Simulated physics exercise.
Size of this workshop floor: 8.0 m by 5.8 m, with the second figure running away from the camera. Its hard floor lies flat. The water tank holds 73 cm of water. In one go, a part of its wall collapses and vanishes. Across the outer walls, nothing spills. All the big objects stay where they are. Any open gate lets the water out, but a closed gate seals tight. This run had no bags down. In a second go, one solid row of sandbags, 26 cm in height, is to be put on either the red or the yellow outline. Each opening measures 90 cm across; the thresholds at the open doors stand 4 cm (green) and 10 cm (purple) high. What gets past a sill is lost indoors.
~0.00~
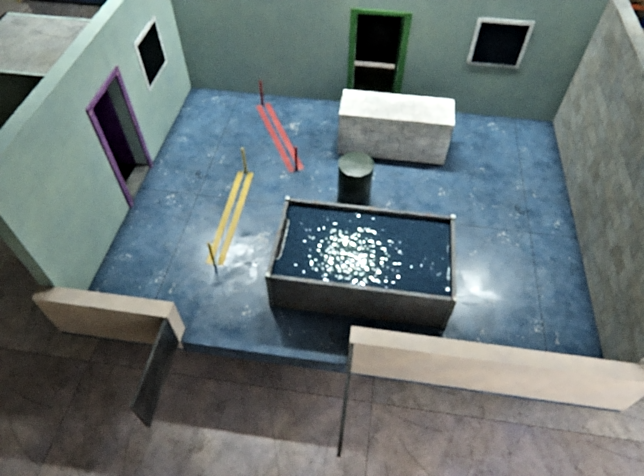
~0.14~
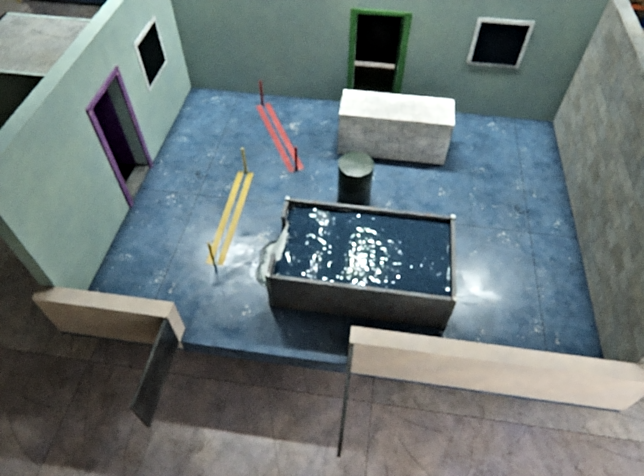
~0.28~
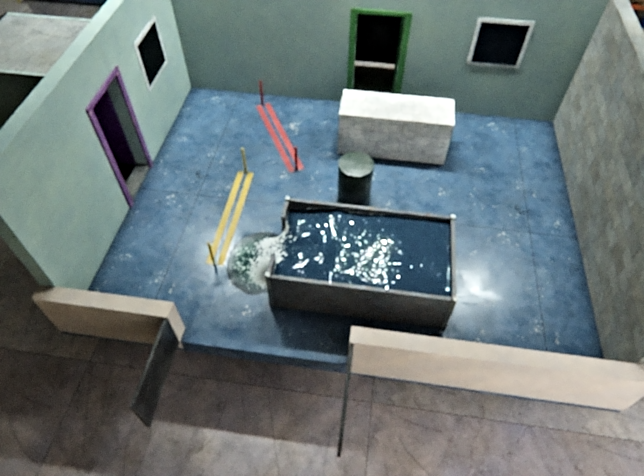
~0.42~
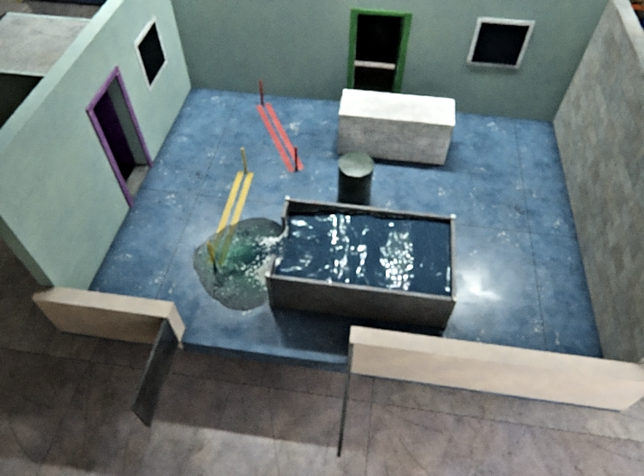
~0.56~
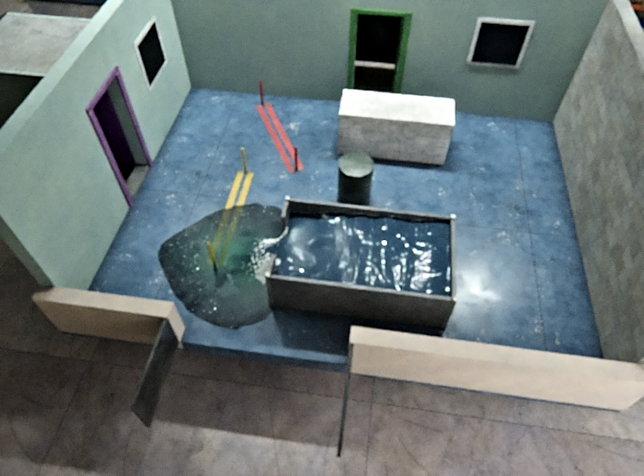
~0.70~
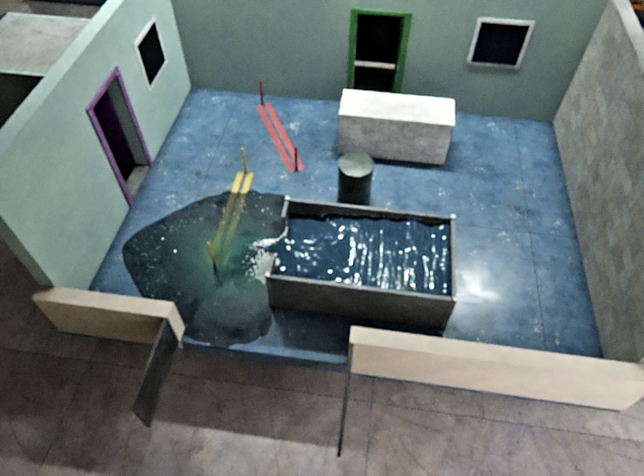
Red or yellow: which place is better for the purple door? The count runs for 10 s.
Yellow.
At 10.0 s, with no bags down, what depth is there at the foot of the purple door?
The depth there is around 8.5 cm.
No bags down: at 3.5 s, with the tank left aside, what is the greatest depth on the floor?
26 cm.
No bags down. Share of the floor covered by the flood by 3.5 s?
The flood covers close to 30 per cent of the floor.
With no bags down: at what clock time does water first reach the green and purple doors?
Green 4.5 s, purple 1.1 s.
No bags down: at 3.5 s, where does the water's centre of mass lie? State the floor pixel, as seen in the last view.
The water's centre sits near (268, 244).
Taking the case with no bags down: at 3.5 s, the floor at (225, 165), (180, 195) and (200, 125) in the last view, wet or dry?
In that order: Under water, flooded, under water.
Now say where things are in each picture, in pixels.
The first picture shows still water, 73 cm deep, in the water tank at (364, 248).
In the second picture, the front is at a hidden place, 0.5 m from the gap at (282, 255); 0.2 m2 of floor is under water; 73 cm left at the back of the water tank.
In the third picture, the front is at (238, 249), 0.9 m from the gap at (282, 256); 0.7 m2 of floor is under water; 73 cm left at the back of the water tank.
In the fourth picture, water pours out at (282, 257) and has run 1.4 m, to (202, 250); typically 7 cm deep outside, 73 cm at the water tank's back.
In the fifth picture, water pours out at (282, 257) and has run 2.0 m, to (163, 257); typically 5 cm deep outside, 73 cm at the water tank's back.
In the sixth picture, the front is at (129, 253), 2.6 m from the gap at (282, 256); 5.2 m2 of floor is under water; 71 cm left at the back of the water tank.
After 1.4 s water covers 25 % of the floor and is deepest (44 cm) near (276, 268) in the run without bags; in at the purple door, 1 L with no bags, 4 L with the row on red, 0 L on yellow.
After 2.2 s water covers 25 % of the floor and is deepest (36 cm) near (276, 268) in the run without bags; in at the purple door, 25 L with no bags, 30 L with the row on red, 0 L on yellow.
After 3.5 s water covers 30 % of the floor and is deepest (26 cm) near (276, 268) in the run without bags; in at the purple door, 66 L with no bags, 75 L with the row on red, 1 L on yellow.
After 6.0 s water covers 45 % of the floor and is deepest (20 cm) near (92, 283) in the run without bags; in at the purple door, 94 L with no bags, 104 L with the row on red, 2 L on yellow.
After 10.0 s water covers 75 % of the floor and is deepest (14 cm) near (544, 123) in the run without bags; in at the purple door, 100 L with no bags, 112 L with the row on red, 2 L on yellow.
